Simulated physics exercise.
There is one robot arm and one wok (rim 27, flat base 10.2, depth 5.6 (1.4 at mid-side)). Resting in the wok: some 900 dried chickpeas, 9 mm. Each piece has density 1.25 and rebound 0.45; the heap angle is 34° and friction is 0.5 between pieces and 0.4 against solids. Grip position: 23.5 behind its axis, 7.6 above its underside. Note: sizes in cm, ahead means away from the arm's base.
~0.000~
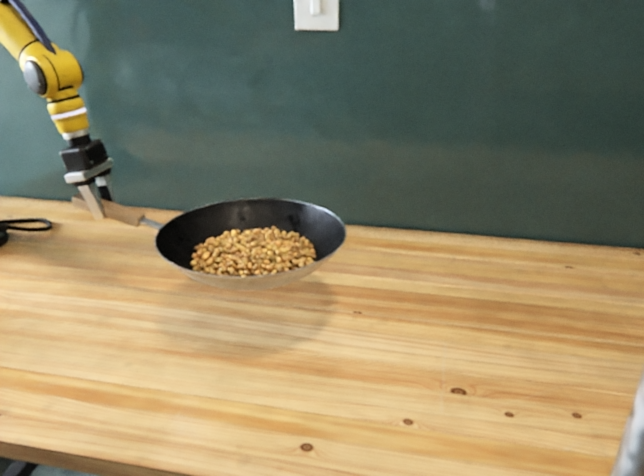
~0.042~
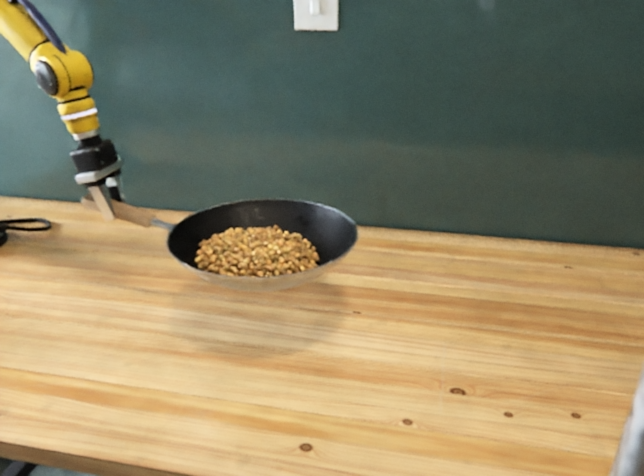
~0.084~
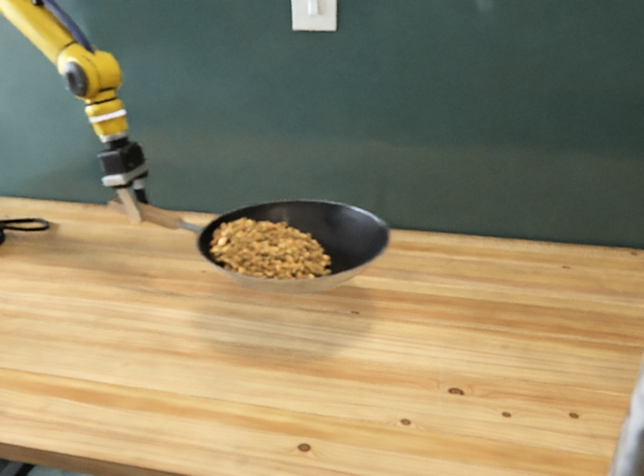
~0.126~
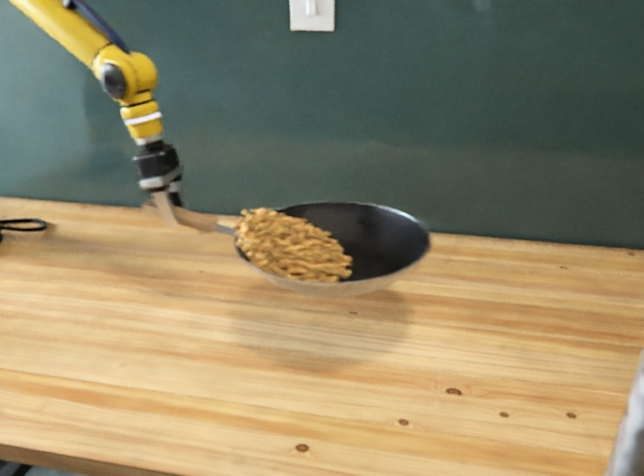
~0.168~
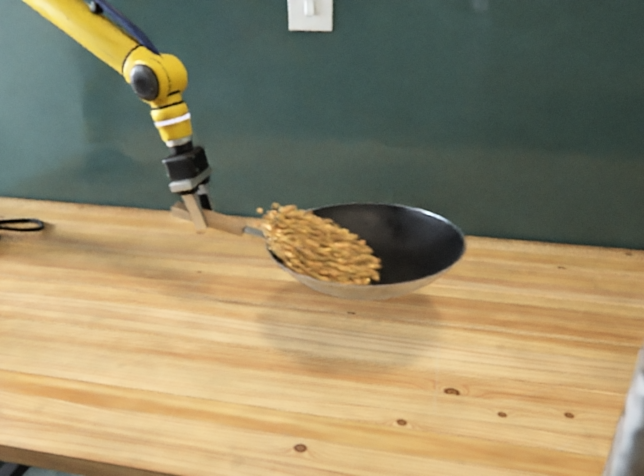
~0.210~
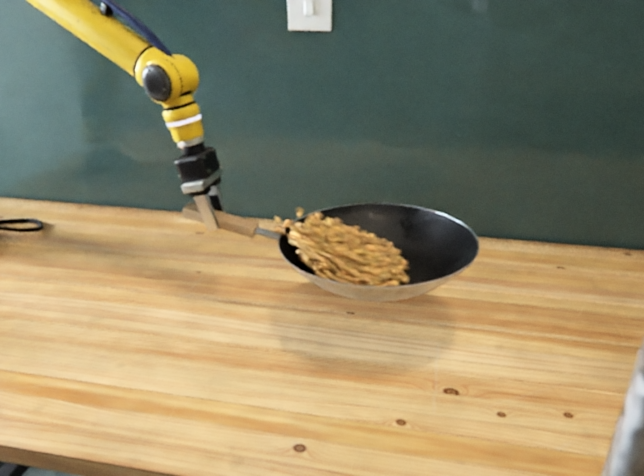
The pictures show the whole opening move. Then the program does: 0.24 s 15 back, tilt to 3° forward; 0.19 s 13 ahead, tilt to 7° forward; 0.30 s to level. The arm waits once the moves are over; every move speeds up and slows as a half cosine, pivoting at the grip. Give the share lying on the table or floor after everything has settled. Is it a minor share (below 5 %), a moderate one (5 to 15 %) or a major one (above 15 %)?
It is a major share.
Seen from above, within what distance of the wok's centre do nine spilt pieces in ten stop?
About 25 cm from the centre.
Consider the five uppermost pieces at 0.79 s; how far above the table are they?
Roughly 14 cm.
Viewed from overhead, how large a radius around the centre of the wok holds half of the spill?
I'd say some 10 centimetres, give or take.
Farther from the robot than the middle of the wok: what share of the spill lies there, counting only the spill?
Close to 70 % of the spill.
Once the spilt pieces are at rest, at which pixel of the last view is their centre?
Near pixel (382, 333).
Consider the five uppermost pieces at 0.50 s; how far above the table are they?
I'd say close to 18 cm on average.
By 0.50 s, tilted 4° forward, highest piece 19 above the table; 678 in the wok, 2 on the table or floor, 220 in flight or on a rim.
By 0.79 s, tilted 3° forward, highest piece 16 above the table; 680 in the wok, 216 on the table or floor, 4 in flight or on a rim.
By 1.14 s, level, highest piece 13 above the table; 680 in the wok, 220 on the table or floor.
By 2.19 s, level, highest piece 13 above the table; 680 in the wok, 220 on the table or floor.
Final count, 680 in the wok, 220 on the table or floor. That is 24 % on the table or floor.
